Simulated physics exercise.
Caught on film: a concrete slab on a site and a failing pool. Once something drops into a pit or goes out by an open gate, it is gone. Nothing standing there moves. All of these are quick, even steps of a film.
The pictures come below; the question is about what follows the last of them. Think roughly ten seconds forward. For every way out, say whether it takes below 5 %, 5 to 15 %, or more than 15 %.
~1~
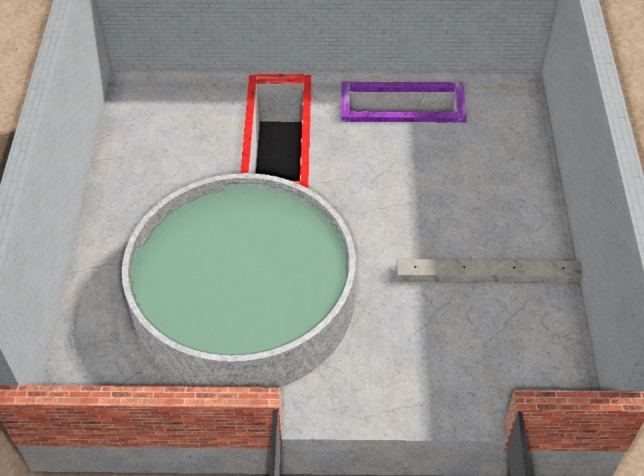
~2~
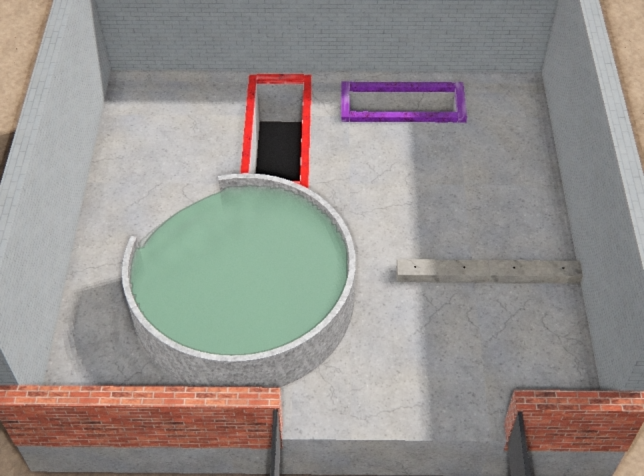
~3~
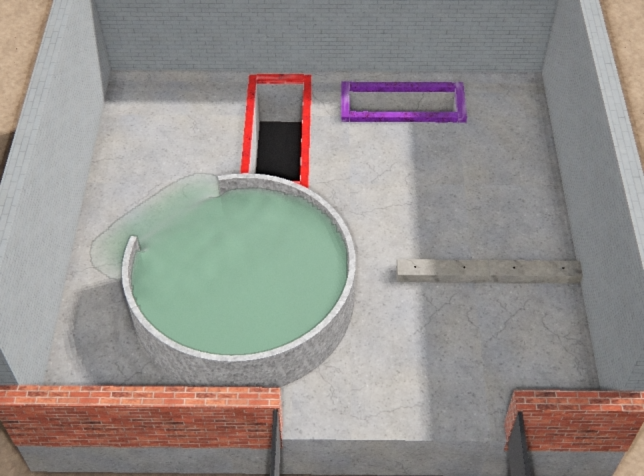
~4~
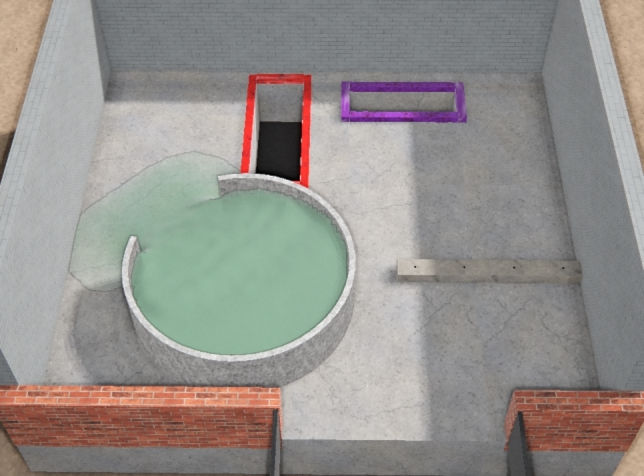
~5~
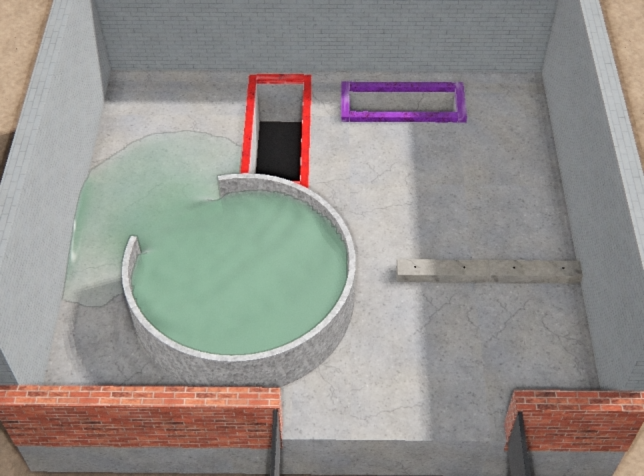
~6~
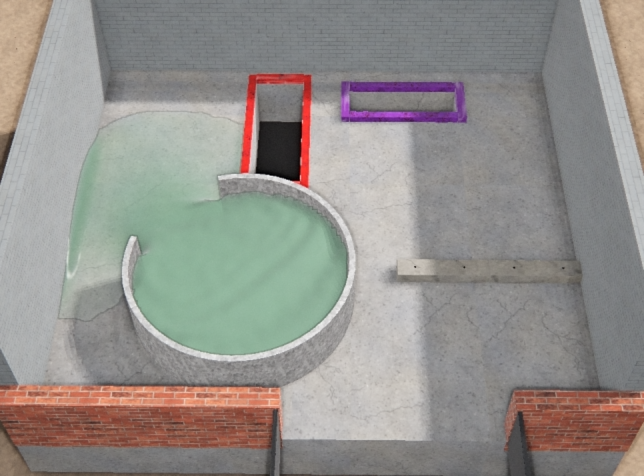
At the end, the gate will likely win a minor part below five per cent. The red pit will likely win a major part beyond fifteen per cent. The purple pit will likely win a minor part below five per cent.
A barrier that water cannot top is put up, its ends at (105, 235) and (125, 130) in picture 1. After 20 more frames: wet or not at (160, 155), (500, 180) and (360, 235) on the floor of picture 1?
Taking the three spots in the order asked, they are waterlogged, bone-dry and bone-dry.
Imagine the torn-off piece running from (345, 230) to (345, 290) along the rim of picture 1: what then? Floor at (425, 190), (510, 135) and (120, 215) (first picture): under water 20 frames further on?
Note, points one to three: Reached and soaked / reached and soaked / unreached.
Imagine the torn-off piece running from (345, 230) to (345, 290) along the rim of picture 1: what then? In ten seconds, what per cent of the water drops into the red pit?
Per cent to red: 2.
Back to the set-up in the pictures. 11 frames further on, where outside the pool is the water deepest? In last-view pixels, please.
Somewhere around pixel (110, 79).
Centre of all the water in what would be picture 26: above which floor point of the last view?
Near (199, 214).
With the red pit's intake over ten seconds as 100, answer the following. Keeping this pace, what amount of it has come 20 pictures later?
Share by then: About 25 in a hundred.
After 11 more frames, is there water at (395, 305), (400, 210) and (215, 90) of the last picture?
One by one: Left dry / left dry / waterlogged.
A moment on, water covers 25 % of the floor; the gate 0 %, the red pit 0 %, the purple pit 0 %.
Next, water covers 30 % of the floor; the gate 0 %, the red pit 1 %, the purple pit 0 %.
Then, water covers 40 % of the floor; the gate 0 %, the red pit 10 %, the purple pit 0 %.
Later, water covers 65 % of the floor; the gate 0 %, the red pit 28 %, the purple pit 0 %.
In the end, water covers 80 % of the floor; the gate 1 %, the red pit 40 %, the purple pit 0 %.
